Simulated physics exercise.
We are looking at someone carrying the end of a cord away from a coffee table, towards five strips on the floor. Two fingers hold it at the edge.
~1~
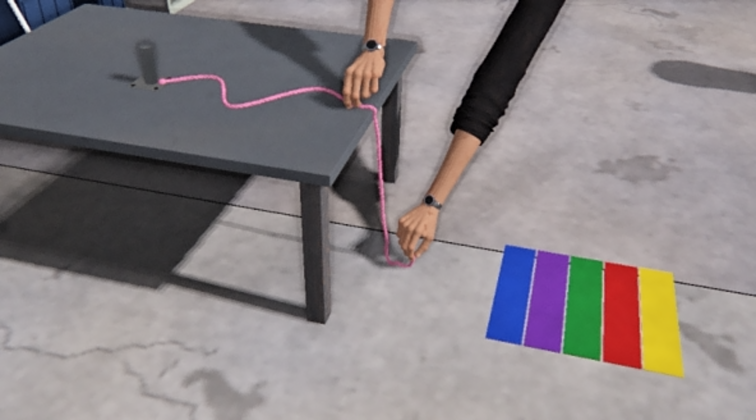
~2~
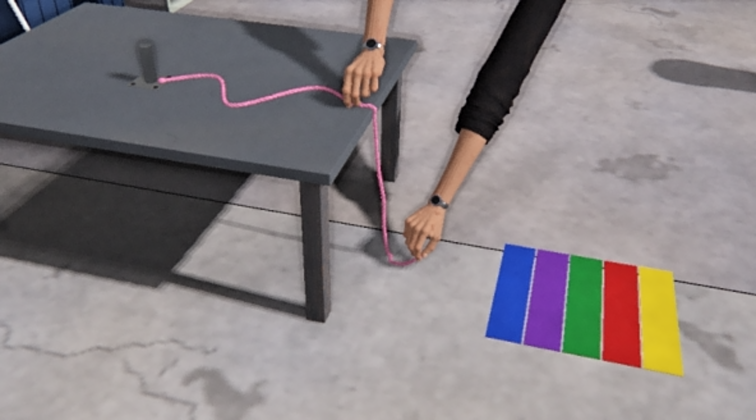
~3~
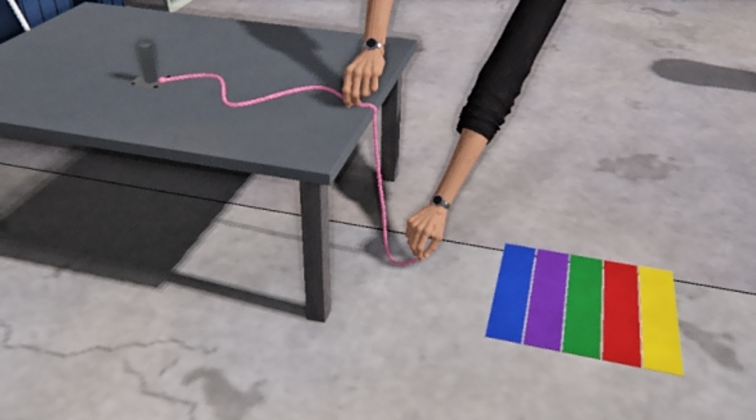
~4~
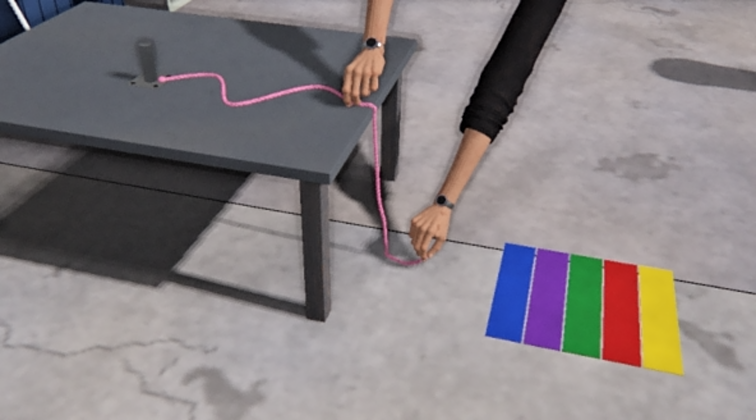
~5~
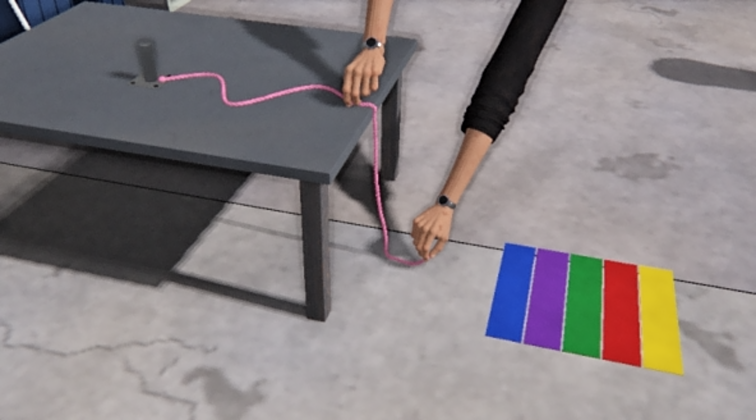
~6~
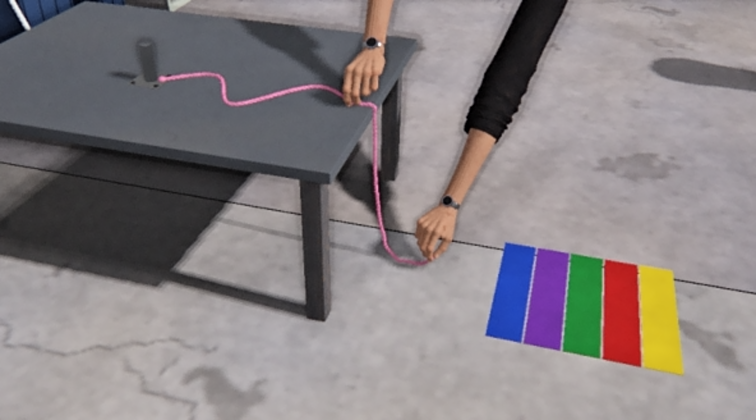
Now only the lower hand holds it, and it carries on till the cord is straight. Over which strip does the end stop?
The end stops over the red strip.
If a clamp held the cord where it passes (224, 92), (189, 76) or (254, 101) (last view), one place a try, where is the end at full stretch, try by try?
Try by try, around (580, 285), (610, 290) and (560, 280).
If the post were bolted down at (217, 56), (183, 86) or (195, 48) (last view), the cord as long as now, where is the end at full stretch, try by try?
About (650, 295), (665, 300) and (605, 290).
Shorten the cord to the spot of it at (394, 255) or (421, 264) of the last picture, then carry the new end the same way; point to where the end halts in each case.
In that order: (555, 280) and (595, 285).
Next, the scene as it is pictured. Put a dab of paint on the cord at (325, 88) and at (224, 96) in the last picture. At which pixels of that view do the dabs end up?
At (380, 117), then (262, 93).
A little later, end near (558, 280); over purple.
Next, end near (596, 287); over green.
When it is tight, end near (619, 291); over red. It gets as far as the red strip.
